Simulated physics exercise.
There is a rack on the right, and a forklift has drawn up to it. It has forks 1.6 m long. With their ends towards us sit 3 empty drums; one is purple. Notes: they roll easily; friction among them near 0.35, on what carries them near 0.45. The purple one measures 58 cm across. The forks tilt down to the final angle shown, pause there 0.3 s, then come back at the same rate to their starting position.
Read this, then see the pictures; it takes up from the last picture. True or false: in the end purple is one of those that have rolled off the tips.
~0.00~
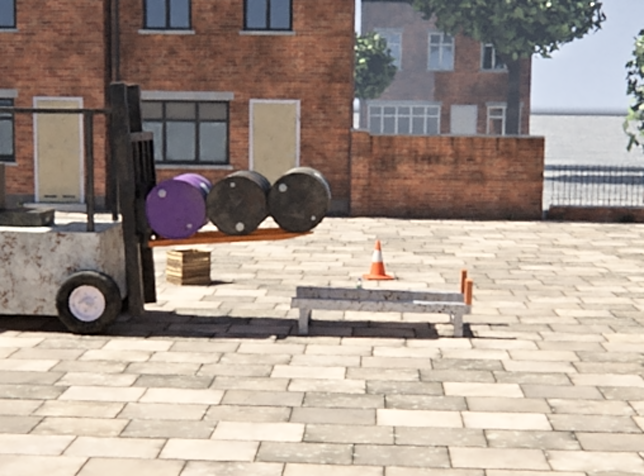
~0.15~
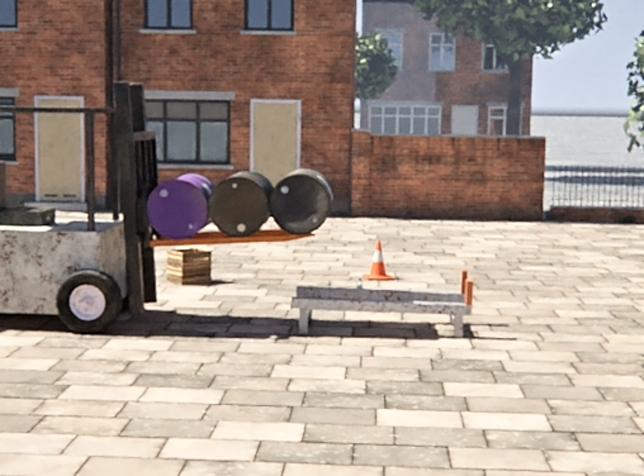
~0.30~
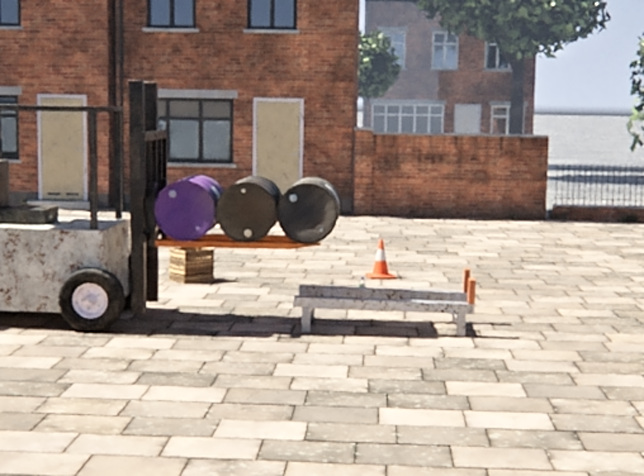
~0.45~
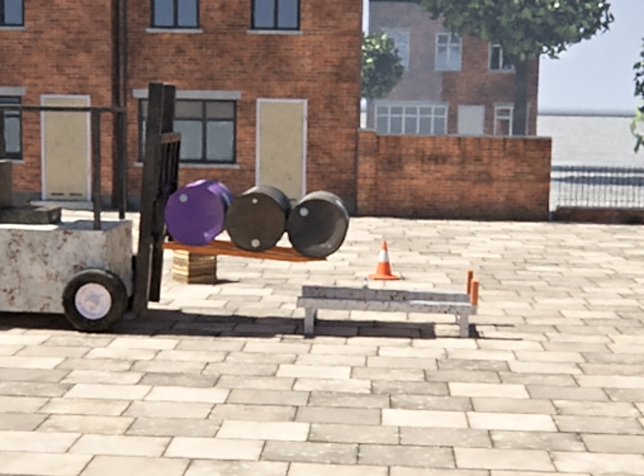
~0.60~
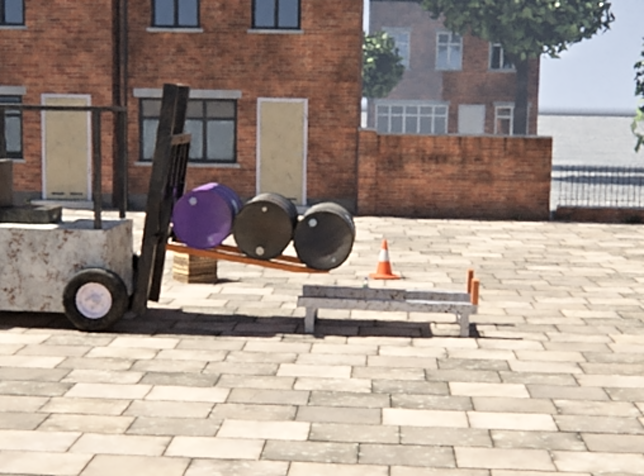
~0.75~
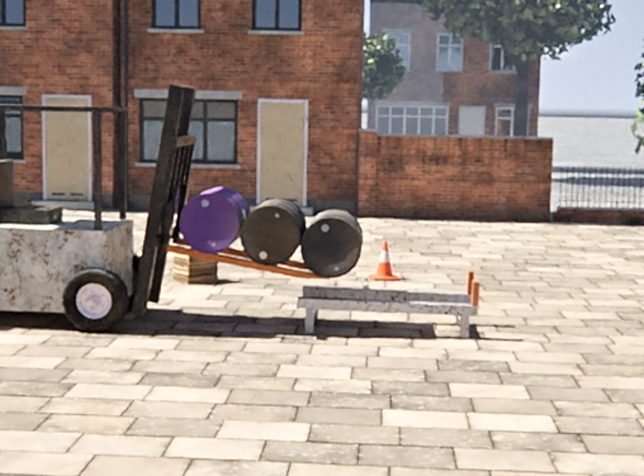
True.
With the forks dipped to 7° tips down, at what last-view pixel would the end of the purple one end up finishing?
(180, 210), roughly.
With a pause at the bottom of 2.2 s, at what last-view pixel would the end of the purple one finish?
It would finish close to (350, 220) in the last picture.
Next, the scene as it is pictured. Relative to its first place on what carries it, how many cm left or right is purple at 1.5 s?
Purple 75 right.
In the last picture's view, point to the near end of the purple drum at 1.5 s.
Roughly at (268, 212) in the last picture.
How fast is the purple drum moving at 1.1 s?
Near 0.8 m/s at that time.
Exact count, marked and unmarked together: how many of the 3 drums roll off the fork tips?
Altogether that makes 3.
After 1.1 s, purple is on the forks, 100 cm from the tips, rolling right; 1 of 3 has left the forks.
After 1.5 s, purple is on the forks, 50 cm from the tips, rolling right; 2 of 3 have left the forks.
After 1.9 s, purple is on the forks, 15 cm from the tips, rolling right; 2 of 3 have left the forks.
After 2.3 s, purple is on the rack, 135 cm from the rack's far end, rolling right; 3 of 3 have left the forks.
At rest (2.9 s), purple is up on others, 125 cm from the rack's far end; 3 of 3 have left the forks.
